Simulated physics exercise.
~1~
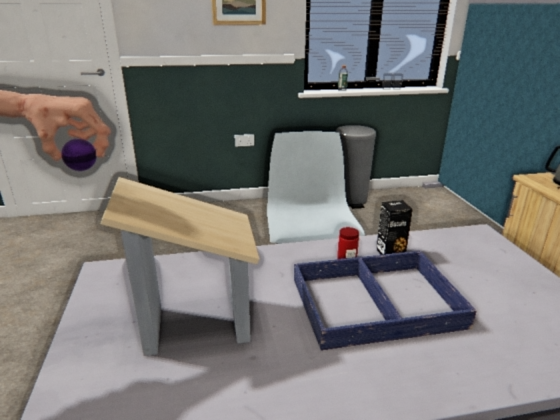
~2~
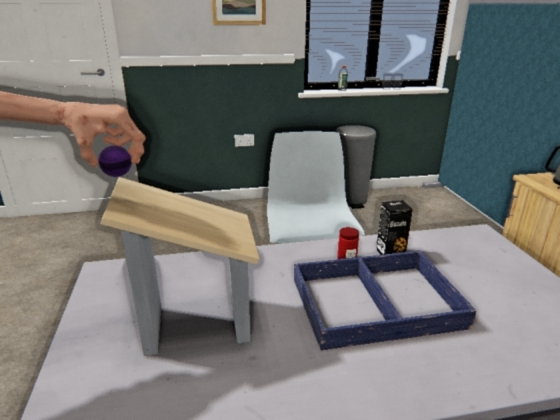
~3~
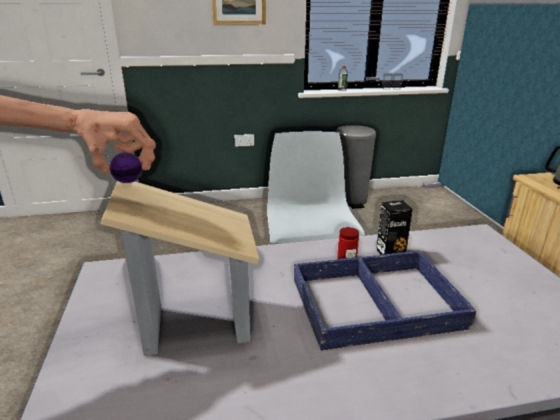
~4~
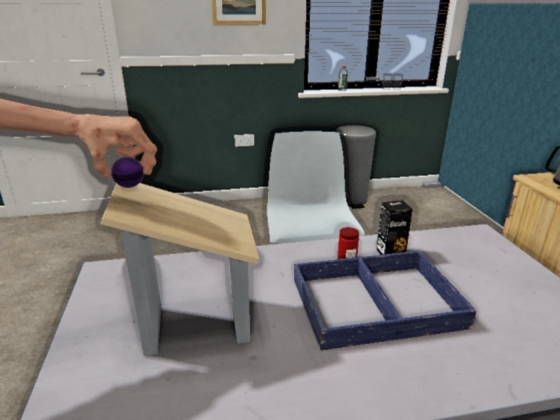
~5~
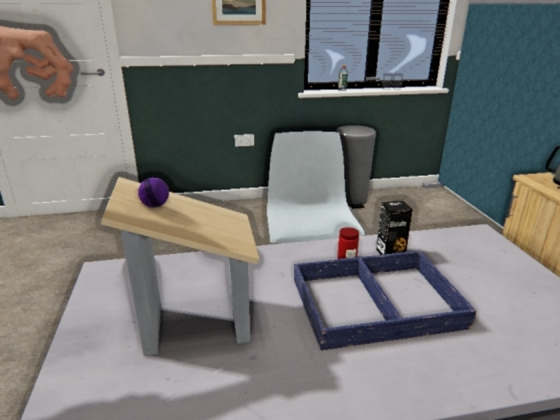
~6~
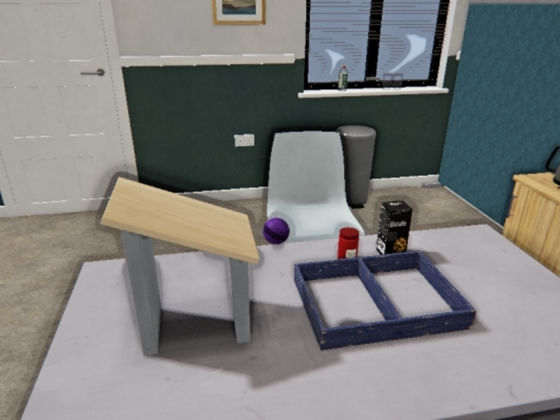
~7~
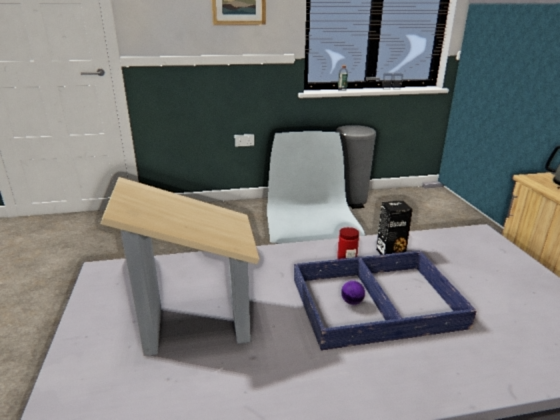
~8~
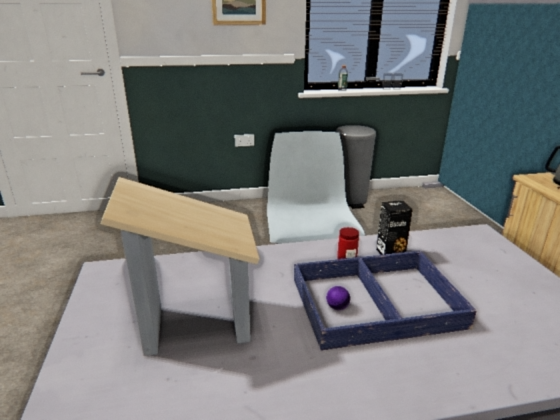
A purple ball is held by a hand at the left, above a table with a sloping wooden board and a dark blue tray split into two bays. The hand carries it right and lowers it to the top of the board, then lets go and draws back. The ball rolls down the slope to the right and leaves the lower edge through the air. It drops into the nearer bay of the tray, then shifts slightly left. It ends inside that bay, while the red jar and black carton behind stay in place.
